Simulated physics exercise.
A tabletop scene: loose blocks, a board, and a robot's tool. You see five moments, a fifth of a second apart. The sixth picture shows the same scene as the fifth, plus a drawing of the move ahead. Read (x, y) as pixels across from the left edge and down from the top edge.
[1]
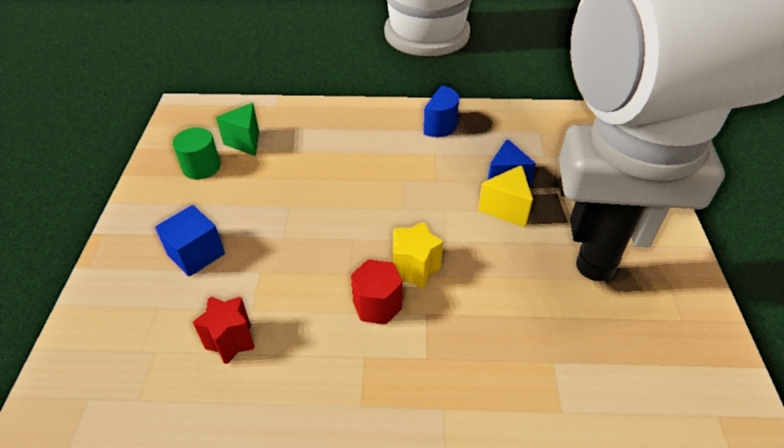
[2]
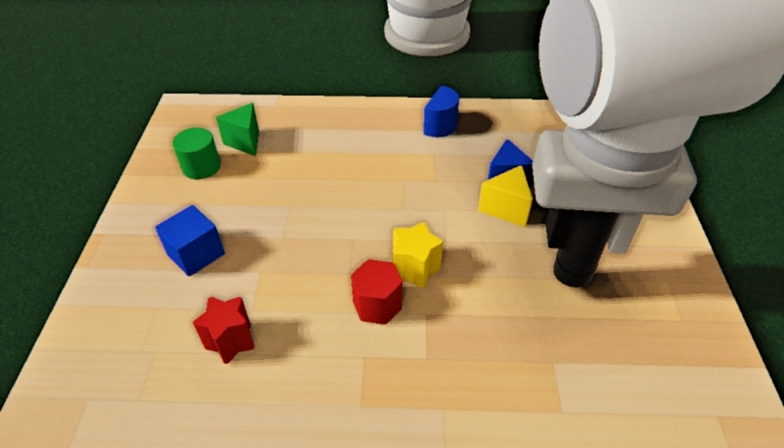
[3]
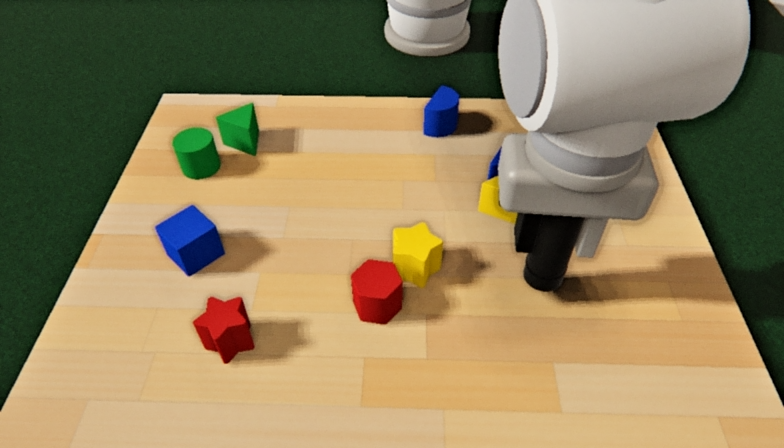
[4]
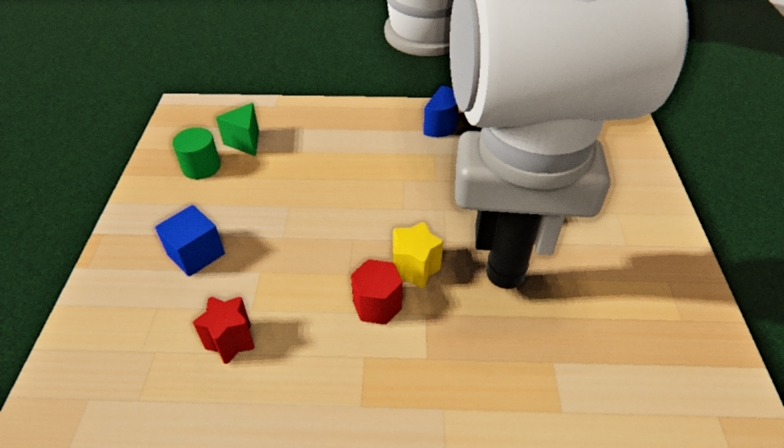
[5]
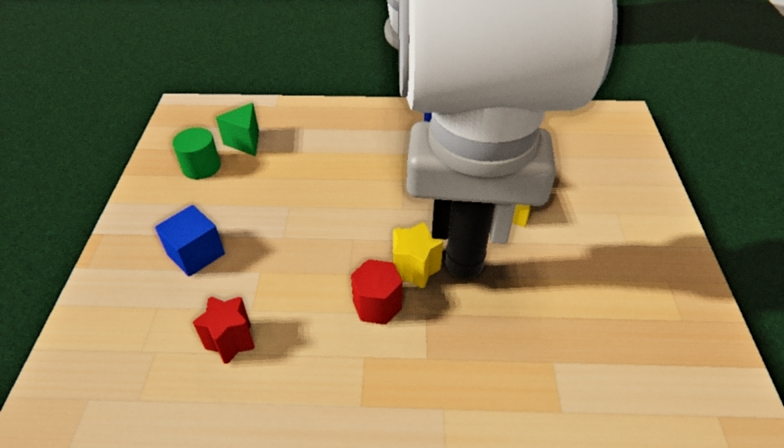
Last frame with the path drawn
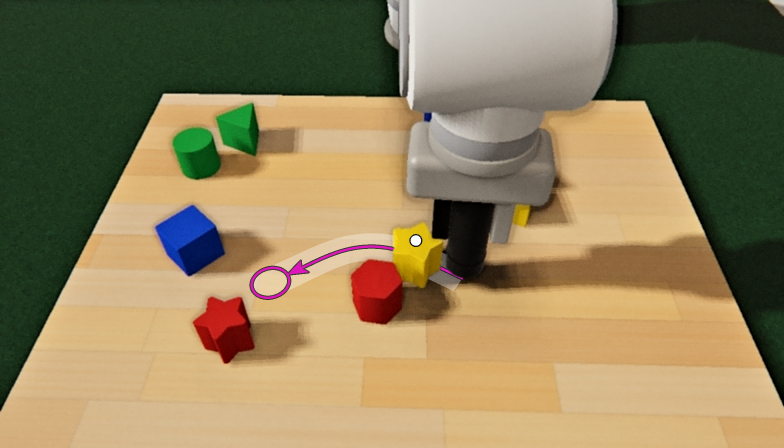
On a light wooden tabletop with a dark green surround, red, blue, green and yellow blocks sit scattered while a robot arm holds its dark tool low at the right. The arm glides steadily left, passing in front of the blue and yellow blocks, until the tool is beside the yellow star; the blocks stay still.
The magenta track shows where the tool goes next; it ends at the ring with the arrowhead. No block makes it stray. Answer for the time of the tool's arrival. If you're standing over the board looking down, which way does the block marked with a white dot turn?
It twists anticlockwise.
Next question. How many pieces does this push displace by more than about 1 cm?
Answer: One block.
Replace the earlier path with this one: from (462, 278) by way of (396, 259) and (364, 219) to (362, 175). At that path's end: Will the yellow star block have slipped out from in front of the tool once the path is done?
Short answer: Yes.
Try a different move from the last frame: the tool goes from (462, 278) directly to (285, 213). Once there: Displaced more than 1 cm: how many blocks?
Here I'd predict a lone block moving more than 1 cm.
The drawn path runs from (462, 278) through (400, 251) and (334, 254) to (270, 283); the dot is on the yellow star block.
What follows on the original path. One third of the way, tool (400, 237); yellow star block (363, 227), turned 45° anticlockwise.
Two thirds of the way, tool (332, 240); yellow star block (292, 232), turned 50° anticlockwise.
At the end, tool (267, 269); red hexagonal block not moved; yellow star block (227, 247), turned 20° anticlockwise.
